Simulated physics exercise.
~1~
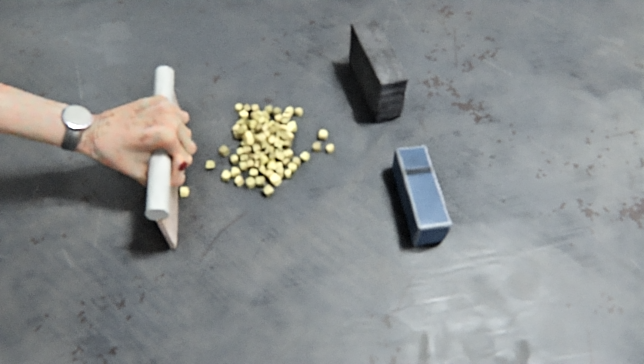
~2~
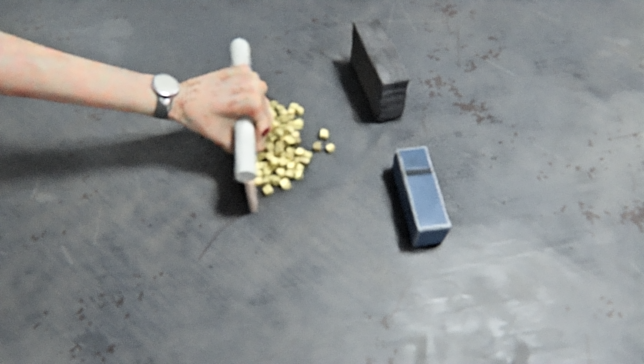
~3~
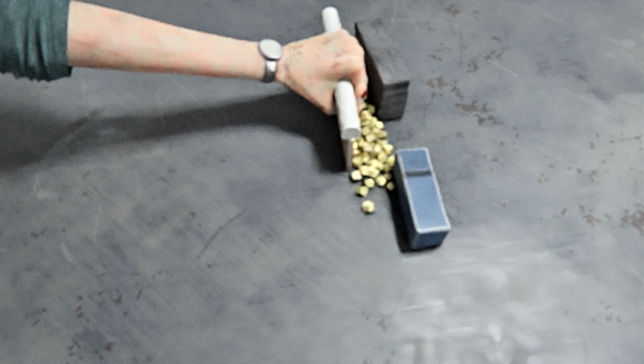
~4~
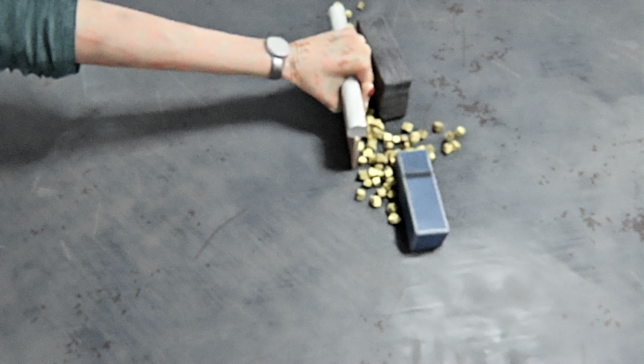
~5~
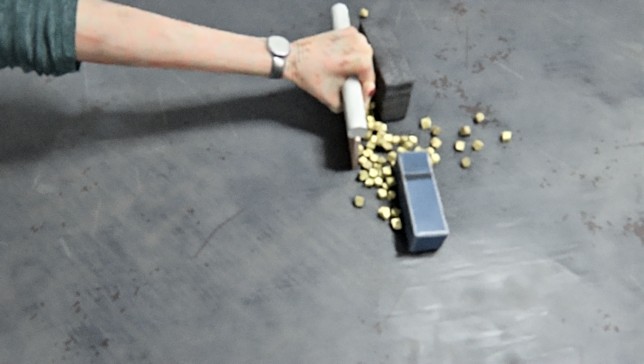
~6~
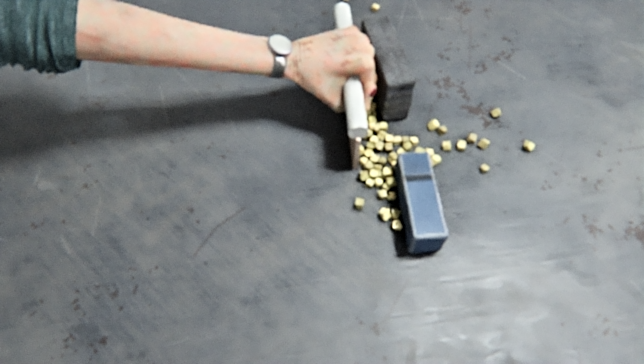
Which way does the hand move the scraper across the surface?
The hand moves the scraper to the right, towards the two blocks.
